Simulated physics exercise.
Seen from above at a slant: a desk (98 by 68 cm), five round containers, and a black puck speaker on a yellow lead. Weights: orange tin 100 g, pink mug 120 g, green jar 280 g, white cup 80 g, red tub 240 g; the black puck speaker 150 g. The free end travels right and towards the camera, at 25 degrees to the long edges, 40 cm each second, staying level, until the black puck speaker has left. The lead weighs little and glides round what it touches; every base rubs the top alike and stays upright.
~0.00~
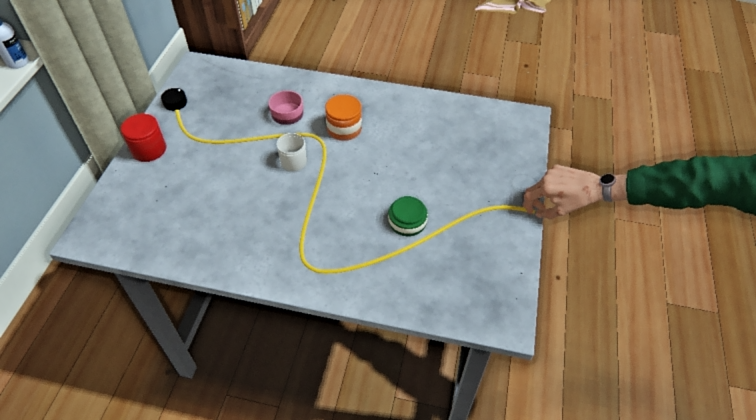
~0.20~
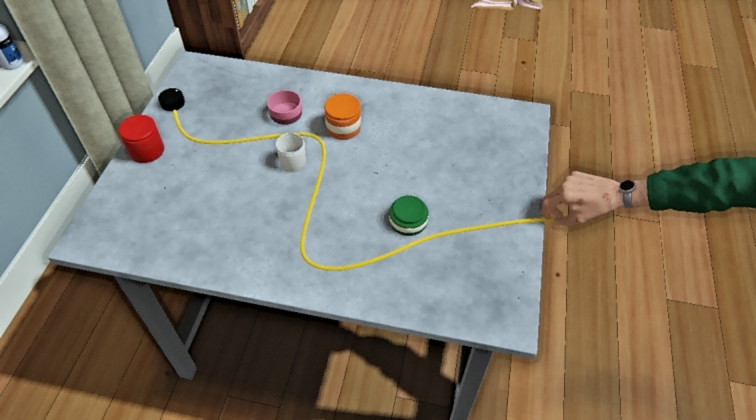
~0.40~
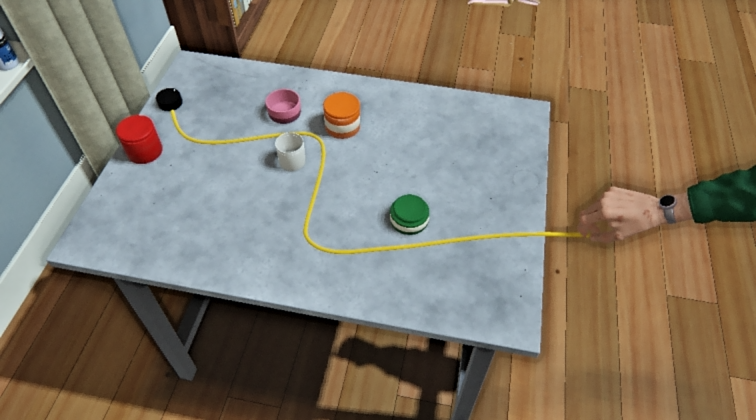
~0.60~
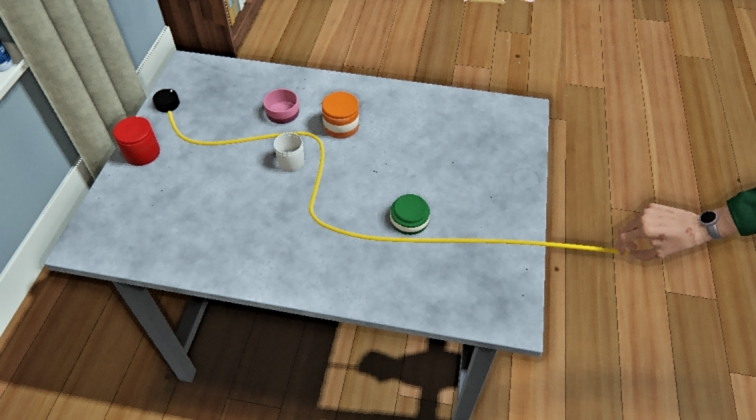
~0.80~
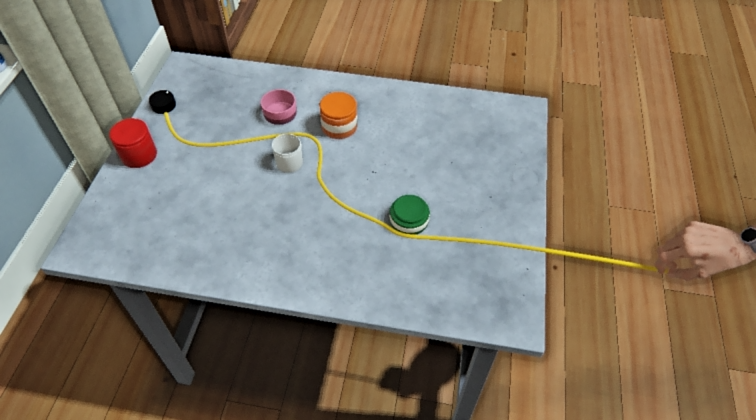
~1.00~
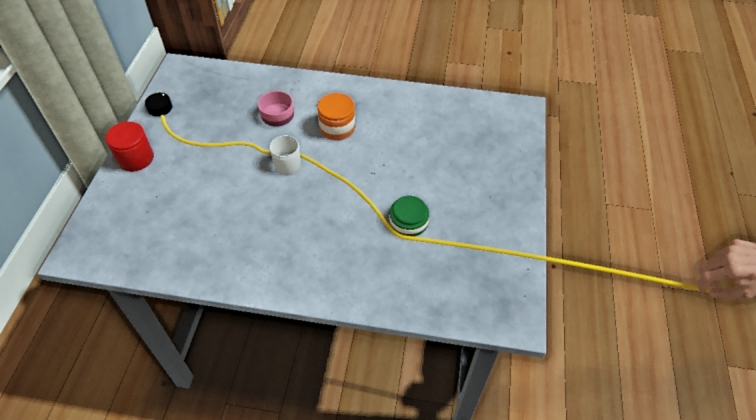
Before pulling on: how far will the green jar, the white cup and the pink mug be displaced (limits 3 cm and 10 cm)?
Result: Green jar hardly moves, white cup slides into the middle band, pink mug barely shifts.
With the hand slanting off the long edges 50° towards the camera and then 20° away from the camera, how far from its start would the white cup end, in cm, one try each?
In turn about 5 cm, 5 cm.
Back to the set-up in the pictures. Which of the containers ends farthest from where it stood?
It is the white cup.
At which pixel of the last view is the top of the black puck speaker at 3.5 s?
Around (497, 284).
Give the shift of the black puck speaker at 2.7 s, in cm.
About 60 cm.
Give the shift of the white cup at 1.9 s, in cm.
About 3 cm.
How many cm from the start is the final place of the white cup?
Roughly 5 cm.
By 1.9 s the black puck speaker has slid 30 cm, and the shifts are, white cup 3 cm.
By 2.7 s the black puck speaker has slid 60 cm, and the shifts are, white cup 5 cm.
By 3.5 s the black puck speaker has slid 90 cm, and the shifts are, white cup 5 cm, green jar 2 cm.
By 4.1 s the black puck speaker is off the top, and the shifts are, white cup 5 cm at (282, 165), green jar 2 cm at (419, 207), pink mug 0 cm at (275, 102).
